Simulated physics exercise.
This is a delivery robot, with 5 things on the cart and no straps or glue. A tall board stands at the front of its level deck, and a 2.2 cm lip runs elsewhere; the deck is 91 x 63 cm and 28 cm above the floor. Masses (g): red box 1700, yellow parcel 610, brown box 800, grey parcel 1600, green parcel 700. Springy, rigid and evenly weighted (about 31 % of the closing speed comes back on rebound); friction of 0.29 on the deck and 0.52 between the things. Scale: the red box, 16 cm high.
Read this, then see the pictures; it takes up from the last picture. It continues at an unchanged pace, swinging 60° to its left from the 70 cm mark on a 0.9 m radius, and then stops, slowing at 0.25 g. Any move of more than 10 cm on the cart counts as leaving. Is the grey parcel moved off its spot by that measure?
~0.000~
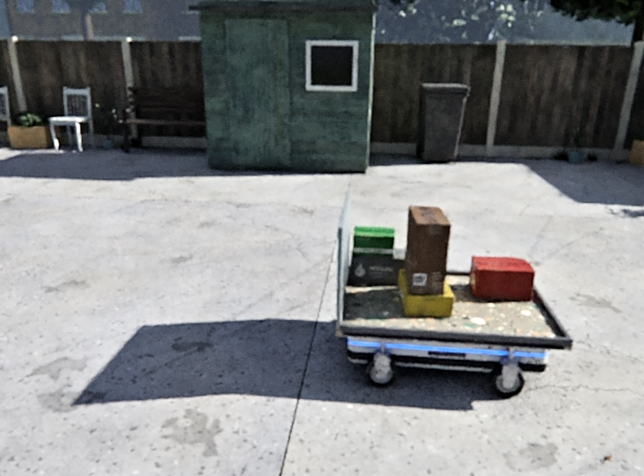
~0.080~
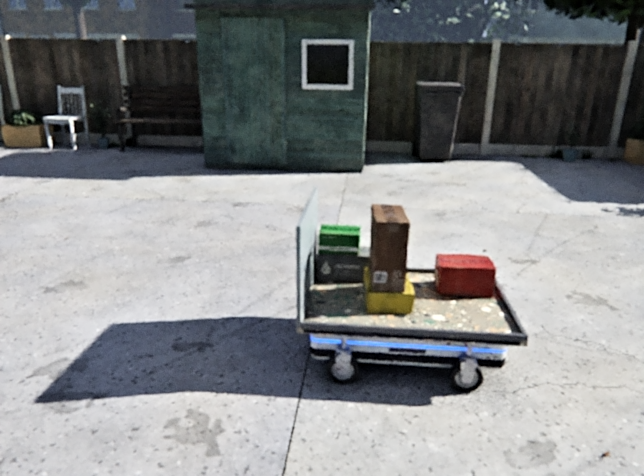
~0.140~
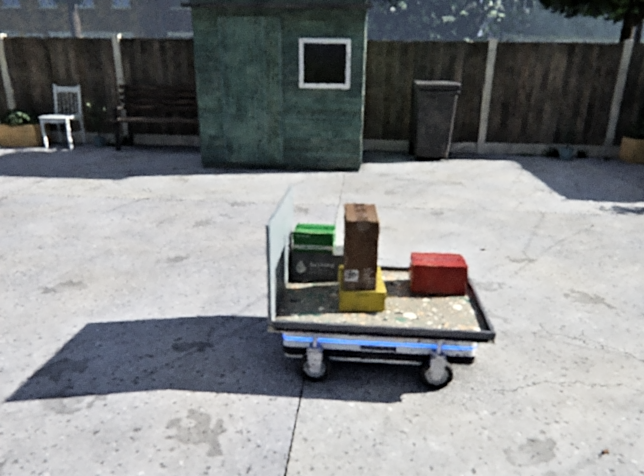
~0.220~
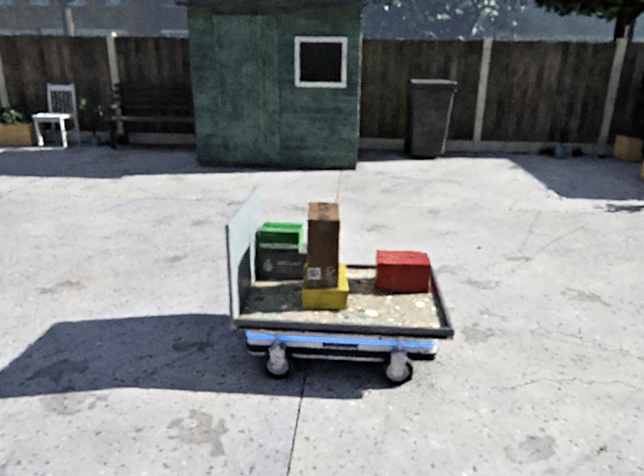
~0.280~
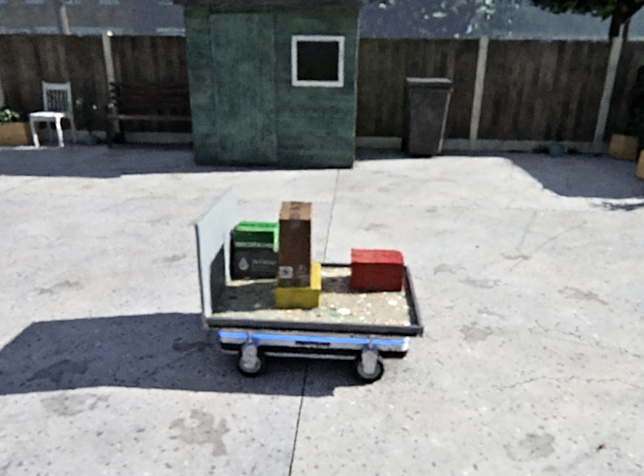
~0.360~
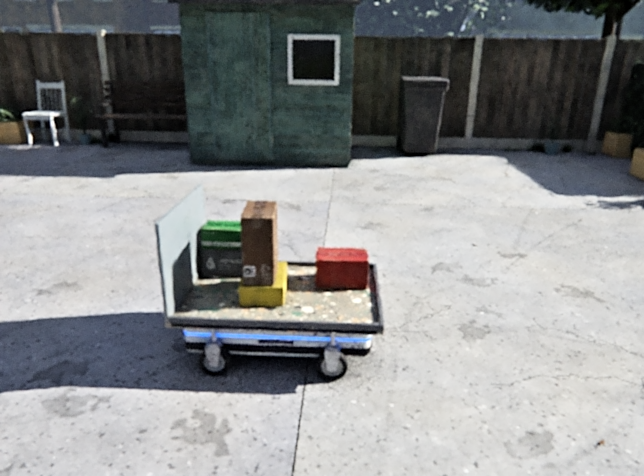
No, it remains where it was.
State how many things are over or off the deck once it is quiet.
I make it 1.
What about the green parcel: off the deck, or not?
Green parcel: Goes out of bounds.
By 0.56 s, cart 118 cm along, turned 21°; green parcel now off the deck; grey parcel tilted 3° near (128, 274); brown box tilted 8°.
By 0.86 s, cart 181 cm along, turned 58°; brown box tilted 5°; red box 10 cm from its spot; yellow parcel 4 cm from its spot.
By 1.26 s, cart 251 cm along, turned 60°; grey parcel 3 cm from its spot; brown box 12 cm from its spot; red box 10 cm from its spot.
When it is over (2.2 s), off the deck, green parcel; not toppled but over 10 cm from the start, brown box; the other 3 within 10 cm of the start.
